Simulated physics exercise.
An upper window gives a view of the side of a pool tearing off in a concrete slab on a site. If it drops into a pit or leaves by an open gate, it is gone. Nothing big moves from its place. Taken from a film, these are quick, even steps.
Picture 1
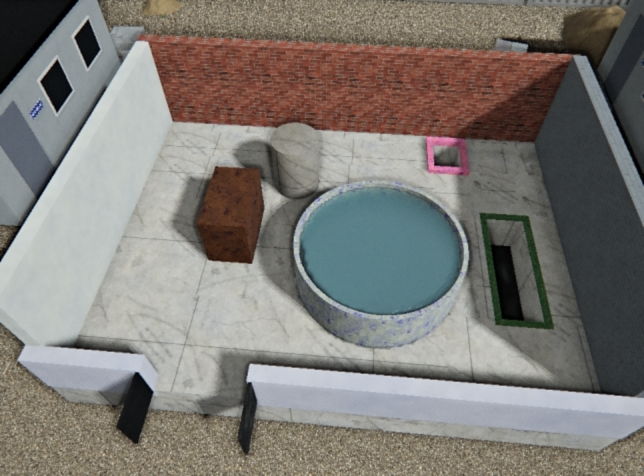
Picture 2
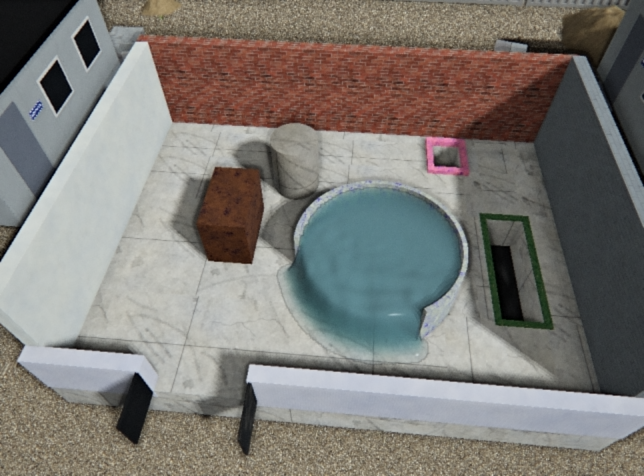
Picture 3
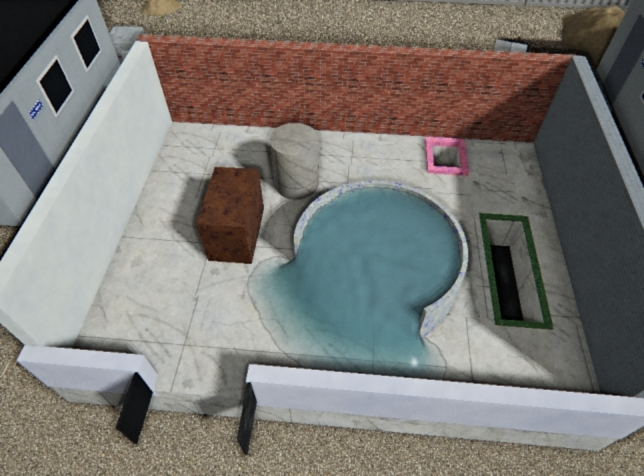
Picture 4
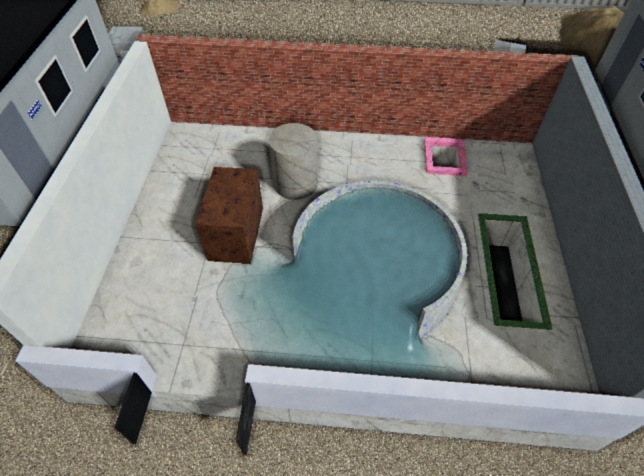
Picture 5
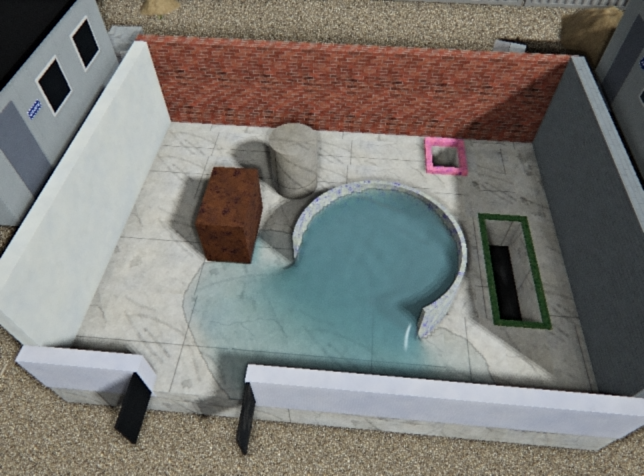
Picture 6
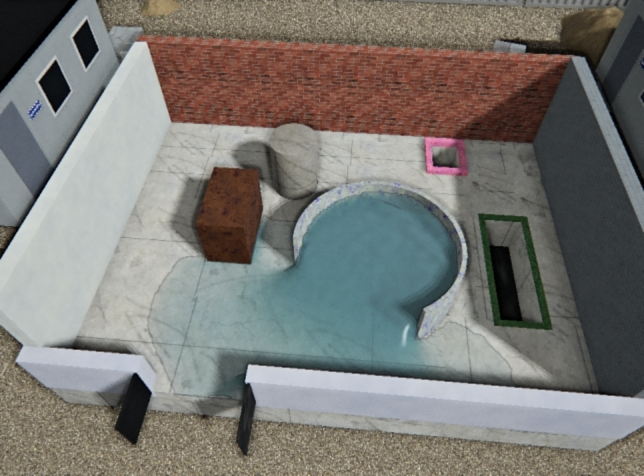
In a walled yard with a pale slab floor, the near side of a round pool broke open, and blue water poured out, spreading toward the front wall and left past the brown block.
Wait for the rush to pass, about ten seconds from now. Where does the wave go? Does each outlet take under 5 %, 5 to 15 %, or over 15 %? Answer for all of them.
Answer: The gate takes over 15 %; the pink pit takes under 5 %; the green pit takes over 15 %.
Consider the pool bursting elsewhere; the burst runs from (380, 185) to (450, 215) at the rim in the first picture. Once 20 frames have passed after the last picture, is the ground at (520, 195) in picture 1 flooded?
My call: Swamped.
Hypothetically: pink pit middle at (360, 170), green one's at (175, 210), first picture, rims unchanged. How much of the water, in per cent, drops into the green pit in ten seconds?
Per cent: Green 30.
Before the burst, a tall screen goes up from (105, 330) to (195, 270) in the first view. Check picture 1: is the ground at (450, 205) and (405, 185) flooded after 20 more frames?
In the listed order, the first spot is spared and the second is spared.
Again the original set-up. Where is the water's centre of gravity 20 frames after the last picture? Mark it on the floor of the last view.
I reckon somewhere around (289, 292).
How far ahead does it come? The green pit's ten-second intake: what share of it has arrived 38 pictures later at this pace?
Estimate: Some 55 per cent.
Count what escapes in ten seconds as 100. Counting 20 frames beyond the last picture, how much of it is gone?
Share gone by then: About 40 %.
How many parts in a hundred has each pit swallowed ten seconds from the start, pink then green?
Roughly 2 %, then roughly 20 %.
A moment on, water covers 40 % of the floor; the gate 3 %, the pink pit 0 %, the green pit 0 %.
Next, water covers 45 % of the floor; the gate 8 %, the pink pit 0 %, the green pit 1 %.
Then, water covers 65 % of the floor; the gate 12 %, the pink pit 0 %, the green pit 5 %.
Later, water covers 85 % of the floor; the gate 16 %, the pink pit 0 %, the green pit 11 %.
In the end, water covers 100 % of the floor; the gate 22 %, the pink pit 2 %, the green pit 20 %.
